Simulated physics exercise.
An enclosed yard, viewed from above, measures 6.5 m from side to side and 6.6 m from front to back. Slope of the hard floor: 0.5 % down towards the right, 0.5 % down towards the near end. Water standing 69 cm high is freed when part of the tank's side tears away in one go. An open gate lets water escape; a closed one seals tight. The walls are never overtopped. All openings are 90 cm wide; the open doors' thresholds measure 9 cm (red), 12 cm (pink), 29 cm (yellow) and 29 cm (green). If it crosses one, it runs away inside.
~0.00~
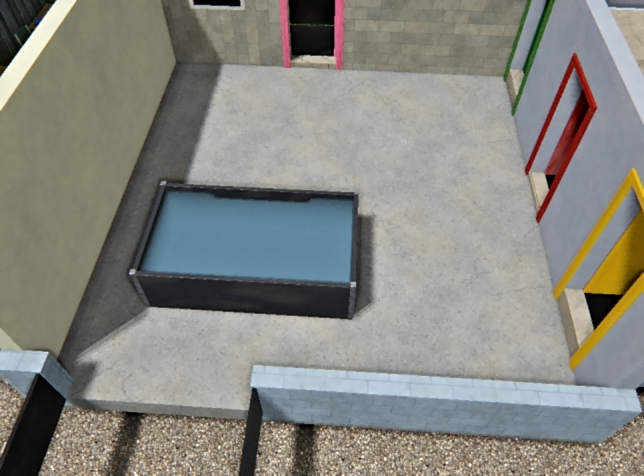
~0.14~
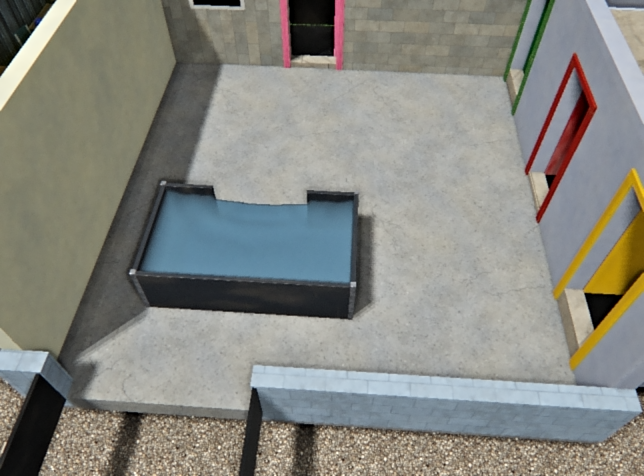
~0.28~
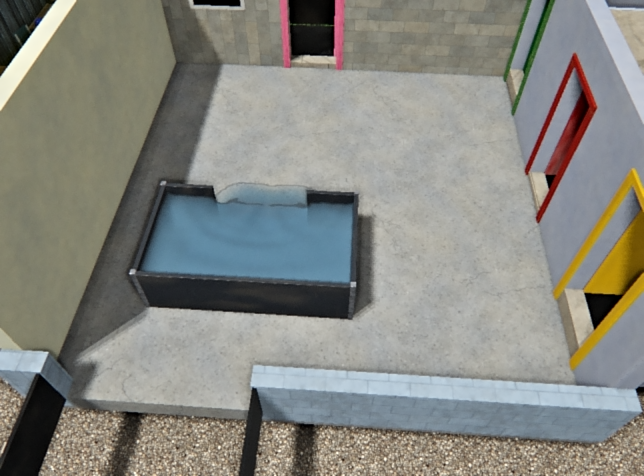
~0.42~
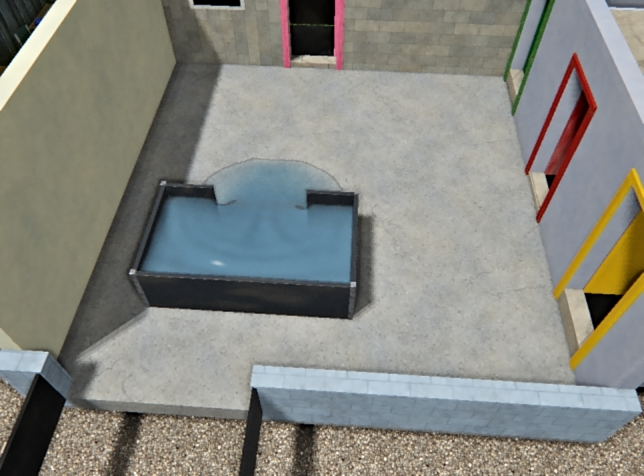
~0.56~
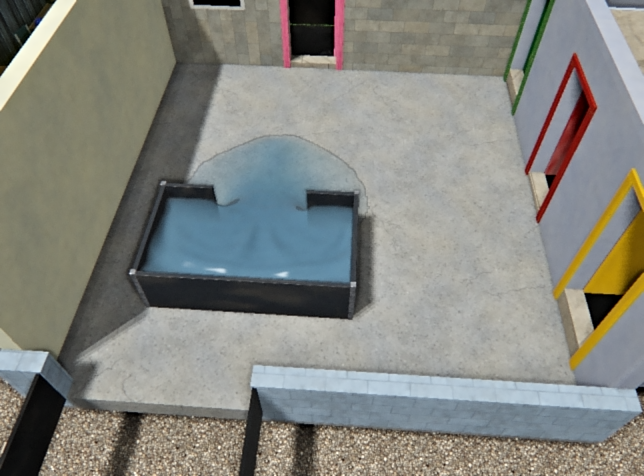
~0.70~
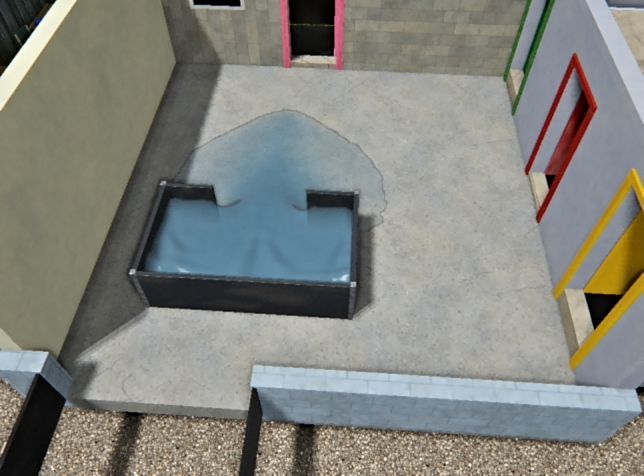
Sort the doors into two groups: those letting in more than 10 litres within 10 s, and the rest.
The red door goes with the rest; the pink door goes in the first group; the yellow door goes with the rest; the green door goes with the rest.
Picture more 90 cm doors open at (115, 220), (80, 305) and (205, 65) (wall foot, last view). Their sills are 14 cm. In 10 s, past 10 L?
In sequence the answers are less than that, less than that and more than that.
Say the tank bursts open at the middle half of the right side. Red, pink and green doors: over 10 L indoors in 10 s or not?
At red the amount is higher than the mark, at pink it is beneath the mark, and at green it is beneath the mark.
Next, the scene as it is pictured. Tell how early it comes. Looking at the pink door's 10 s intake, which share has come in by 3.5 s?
I'd put it at about 85 per cent by that point.
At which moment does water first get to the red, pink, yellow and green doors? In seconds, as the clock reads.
So, red at 4.0 s, then pink at 1.1 s, yellow at 5.5 s, and green at 2.6 s.
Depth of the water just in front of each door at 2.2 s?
In cm: Red 0, pink 26, yellow 0, green 0.
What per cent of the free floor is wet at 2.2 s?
I'd say around 45 %.
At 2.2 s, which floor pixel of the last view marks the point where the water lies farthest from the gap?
Point: Roughly (470, 78).
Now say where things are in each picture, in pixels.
The tank at (252, 235) is whole and still, 69 cm deep, in the first frame.
The front is at a hidden place, 0.7 m from the gap on the tank's far side; 0.4 m2 of floor is under water; 69 cm left at the back of the tank, in the second frame.
The front is at a hidden place, 1.0 m from the gap on the tank's far side; 1.1 m2 of floor is under water; 68 cm left at the back of the tank, in the third frame.
The front is at (300, 164), 1.4 m from the gap on the tank's far side; 2.4 m2 of floor is under water; 60 cm left at the back of the tank, in the fourth frame.
The front is at (296, 139), 2.0 m from the gap on the tank's far side; 4.0 m2 of floor is under water; 60 cm left at the back of the tank, in the fifth frame.
Water pours out on the tank's far side and has run 2.6 m, to (296, 115); typically 5 cm deep outside, 58 cm at the tank's back, in the sixth frame.
After 1.4 s water covers 35 % of the floor and is deepest (35 cm) near (269, 219); red door not reached, pink door 18 cm at the sill, 11 L in, yellow door not reached, green door not reached.
After 2.2 s water covers 45 % of the floor and is deepest (44 cm) near (183, 71); red door not reached, pink door 26 cm at the sill, 78 L in, yellow door not reached, green door not reached.
After 3.5 s water covers 50 % of the floor and is deepest (22 cm) near (501, 91); red door not reached, pink door 17 cm at the sill, 129 L in, yellow door not reached, green door 21 cm at the sill, 0 L in.
After 6.0 s water covers 75 % of the floor and is deepest (16 cm) near (501, 91); red door 6 cm at the sill, 0 L in, pink door 11 cm at the sill, 150 L in, yellow door 3 cm at the sill, 0 L in, green door 17 cm at the sill, 0 L in.
After 10.0 s water covers 95 % of the floor and is deepest (13 cm) near (557, 411); red door 8 cm at the sill, 0 L in, pink door 4 cm at the sill, 150 L in, yellow door 7 cm at the sill, 0 L in, green door 11 cm at the sill, 0 L in.
